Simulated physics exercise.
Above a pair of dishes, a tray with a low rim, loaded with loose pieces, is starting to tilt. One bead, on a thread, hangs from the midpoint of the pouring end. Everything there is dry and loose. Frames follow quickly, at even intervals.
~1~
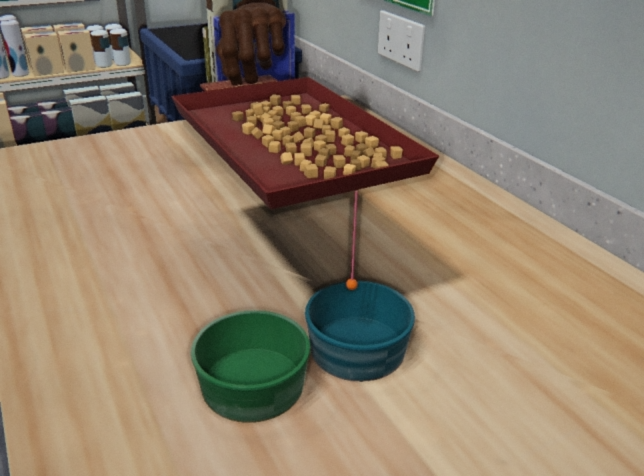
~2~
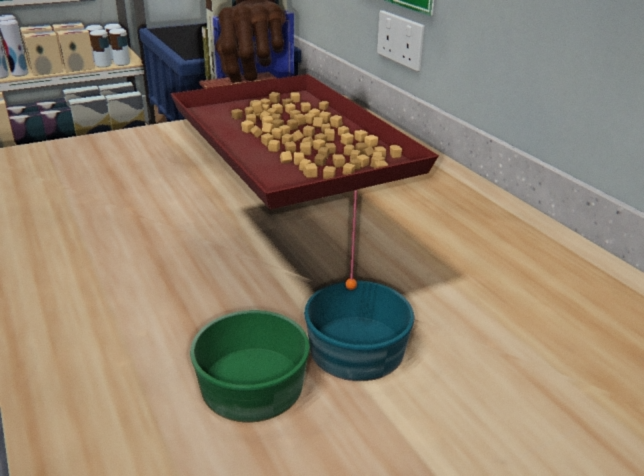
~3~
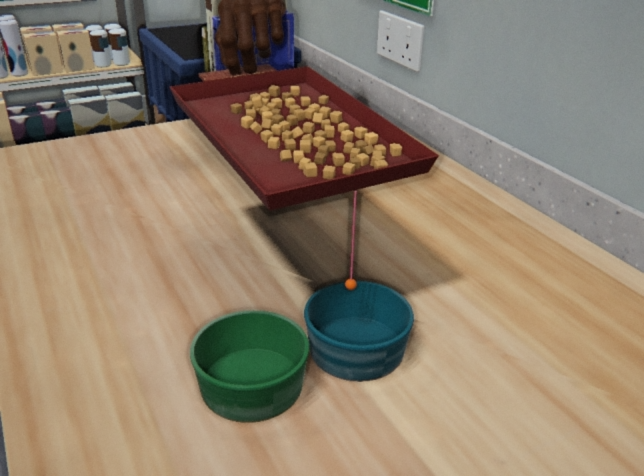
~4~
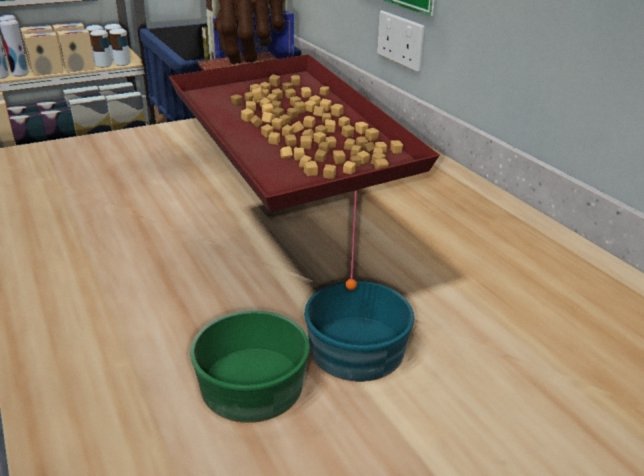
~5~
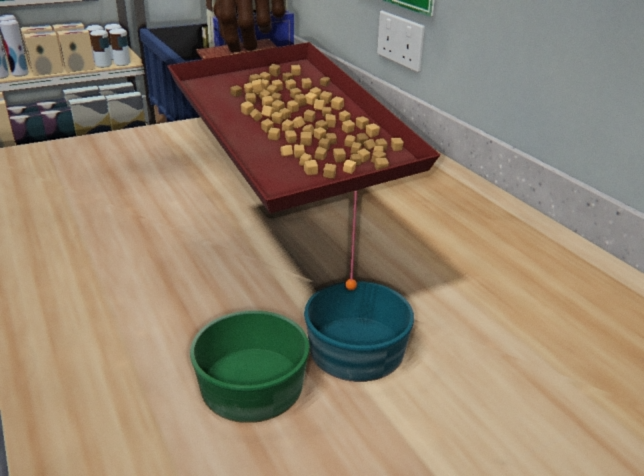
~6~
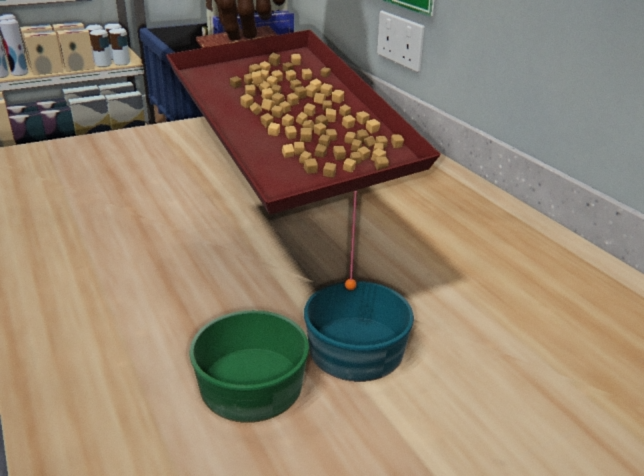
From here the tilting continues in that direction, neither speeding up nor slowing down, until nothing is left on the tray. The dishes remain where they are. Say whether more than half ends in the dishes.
The dishes secure over fifty percent.
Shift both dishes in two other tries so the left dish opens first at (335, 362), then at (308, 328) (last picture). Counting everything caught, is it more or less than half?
Taking the places in turn, it's past half and then past half.
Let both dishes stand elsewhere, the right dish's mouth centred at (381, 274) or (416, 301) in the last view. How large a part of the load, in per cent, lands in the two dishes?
About 10% on the first try and 70% on the second.
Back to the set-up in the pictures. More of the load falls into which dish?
Looking at the end state, it is the left-side one.
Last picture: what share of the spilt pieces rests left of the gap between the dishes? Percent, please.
About 10 percent of the spill.
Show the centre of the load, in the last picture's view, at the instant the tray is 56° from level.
(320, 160).
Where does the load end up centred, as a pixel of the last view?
I'd place the middle at about (274, 383).
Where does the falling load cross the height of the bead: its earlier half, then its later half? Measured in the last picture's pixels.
Initially about (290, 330); subsequently about (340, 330).
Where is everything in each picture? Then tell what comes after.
In the first frame, corners of the pouring end at (270, 189) and (431, 155), level; middle of the load at (310, 133), small wooden cubes; left dish at (275, 398); right dish at (387, 358); bead on its thread at (352, 284).
In the second frame, corners of the pouring end at (270, 189) and (430, 154), level; middle of the load at (309, 132).
In the third frame, corners of the pouring end at (270, 190) and (430, 154), tipped barely, lowest at the left corner; middle of the load at (309, 128).
In the fourth frame, corners of the pouring end at (270, 192) and (431, 153), tipped a little, lowest at the left corner; middle of the load at (309, 122).
In the fifth frame, corners of the pouring end at (270, 195) and (432, 153), tipped a little, lowest at the left corner; middle of the load at (310, 116).
In the sixth frame, corners of the pouring end at (270, 197) and (432, 152), tipped a little, lowest at the left corner; middle of the load at (310, 110); left dish at (273, 398); right dish at (386, 358).
Soon after the last picture, tray tipped steeply; all on the tray.
A little later, tray tipped right over; all on the tray.
Later still, tray tipped past a quarter turn; about half in the left dish; about a quarter in the right dish; about a third outside both.
At rest, tray tipped past a quarter turn; about half in the left dish; about a quarter in the right dish; about a third outside both.
